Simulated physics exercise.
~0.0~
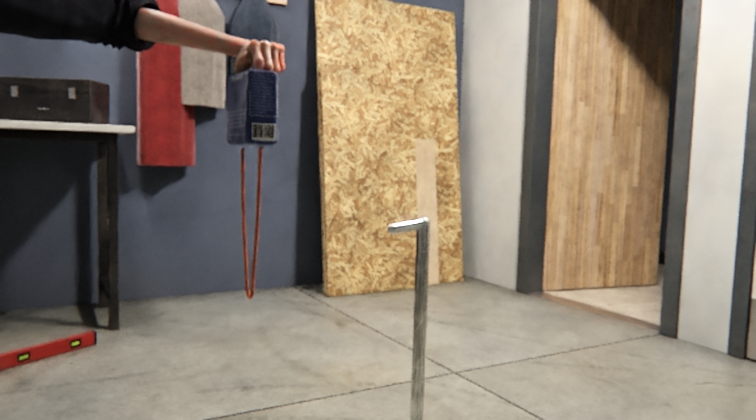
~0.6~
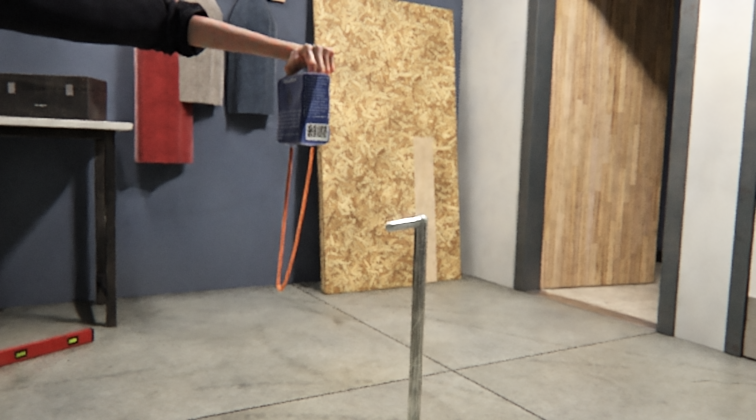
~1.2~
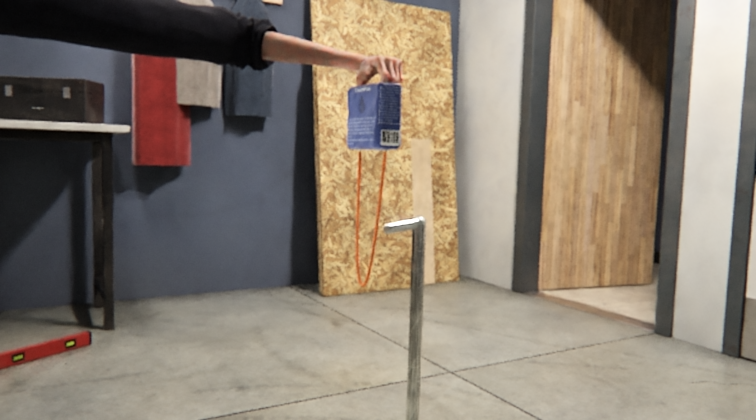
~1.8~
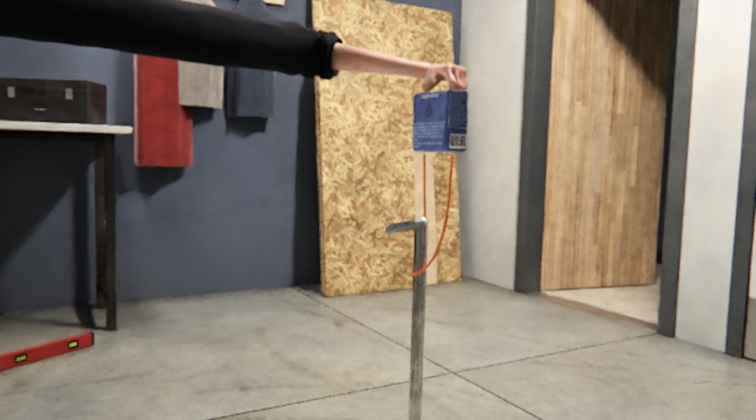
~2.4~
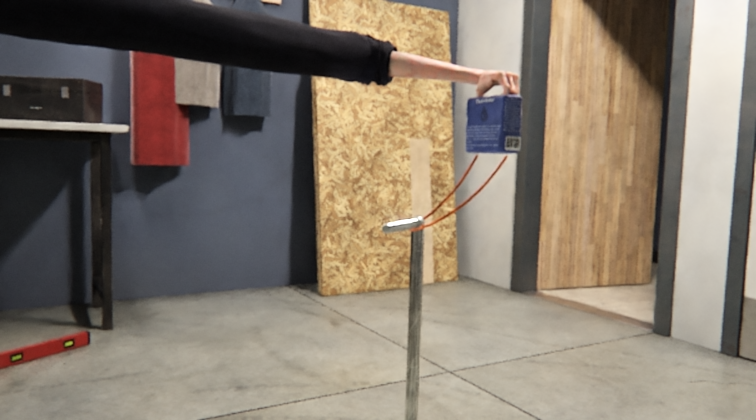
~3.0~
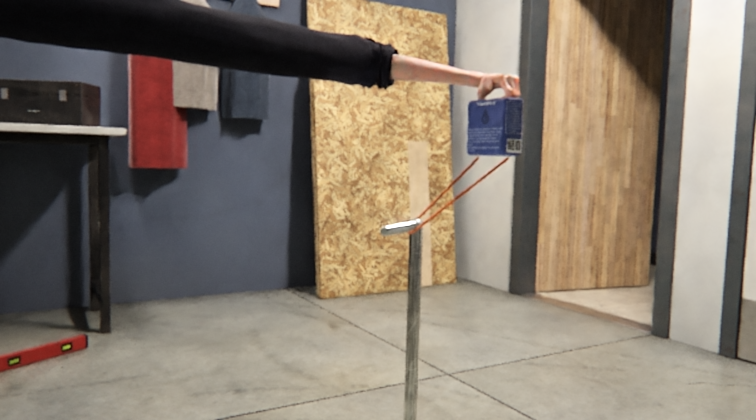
In the video, a hand carries a blue box-like pouch with a dangling orange-red loop rightward past a metal post with a hooked top. The loop catches on the post and pulls taut, and the hand stops with the pouch held to the right.
